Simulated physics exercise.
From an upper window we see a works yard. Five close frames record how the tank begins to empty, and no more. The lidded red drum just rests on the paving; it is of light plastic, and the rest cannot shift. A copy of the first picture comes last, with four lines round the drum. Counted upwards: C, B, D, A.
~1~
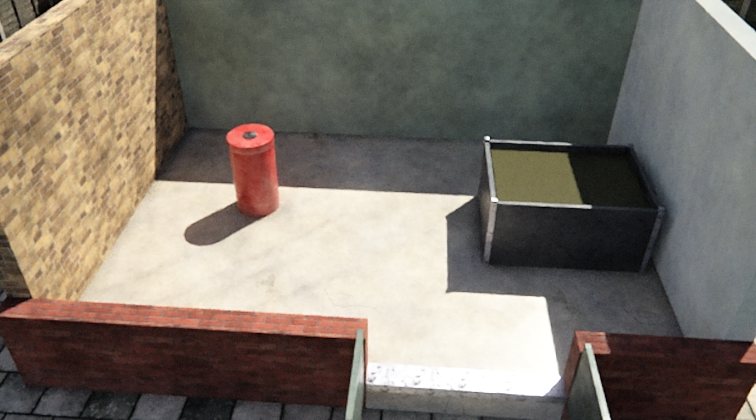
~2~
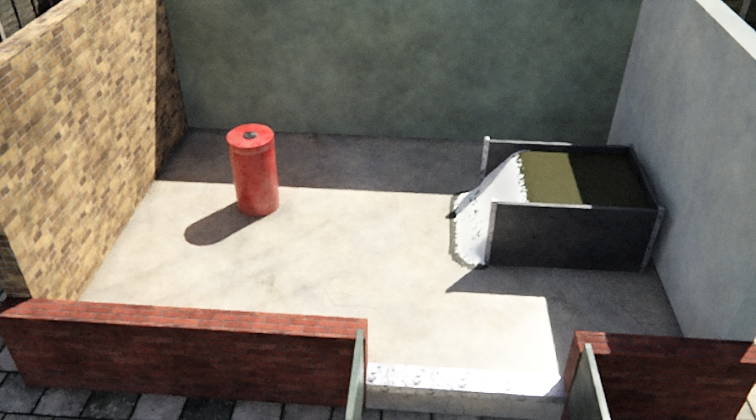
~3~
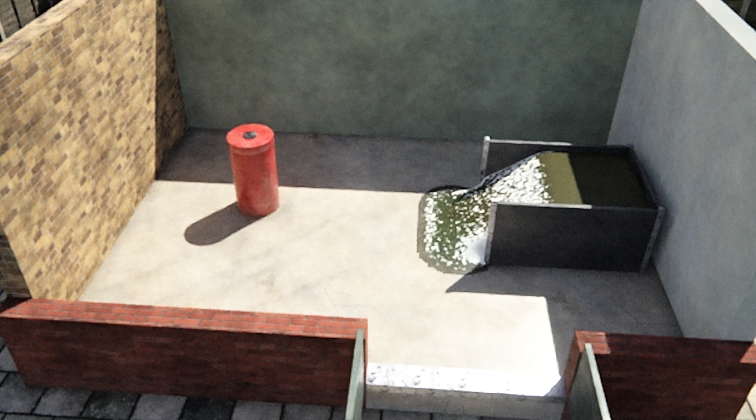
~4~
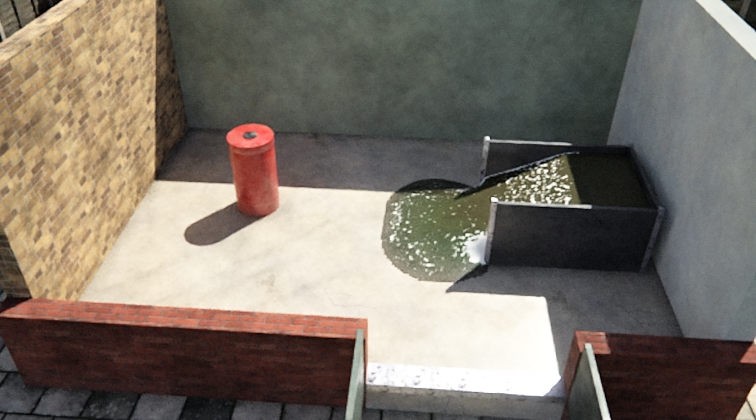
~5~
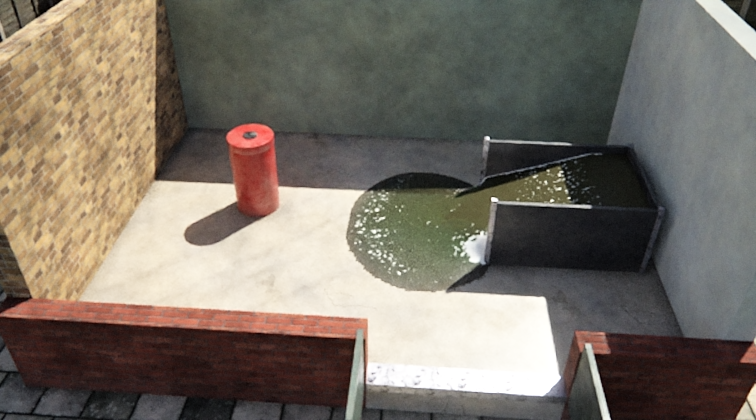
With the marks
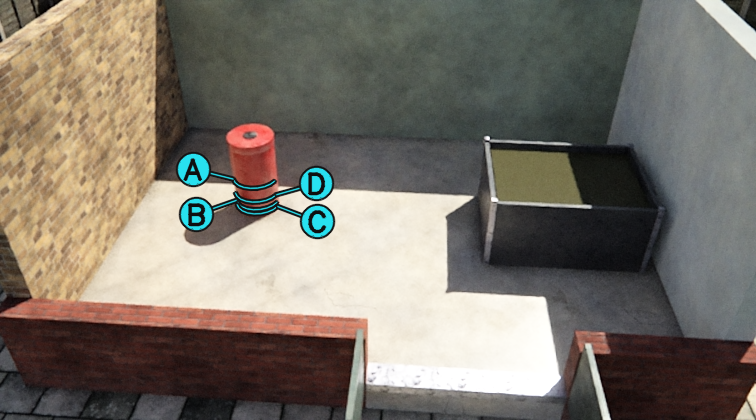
In a walled works yard seen from above, a red drum stands on pale ground to the left of a dark tank full of murky greenish water. The tank's left side opens and water pours out in a white, foaming rush, then spreads leftward across the ground in a widening, rounded pool.
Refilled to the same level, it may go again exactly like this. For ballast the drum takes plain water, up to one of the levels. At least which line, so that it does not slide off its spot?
The answer is mark A.
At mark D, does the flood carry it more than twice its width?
No.
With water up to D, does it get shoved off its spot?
Yes.
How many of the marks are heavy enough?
One of them.
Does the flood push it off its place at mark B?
Yes, it does.
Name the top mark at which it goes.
The answer is D.
On the marked copy, A at (250, 188); B at (253, 209); C at (253, 213); D at (252, 202); from the bottom up C, B, D, A.
If A is chosen, it does not move.
If B is chosen, it is pushed about twice its own width away.
If C is chosen, it is pushed about 3 times its own width away.
If D is chosen, it is pushed about half its own width away.
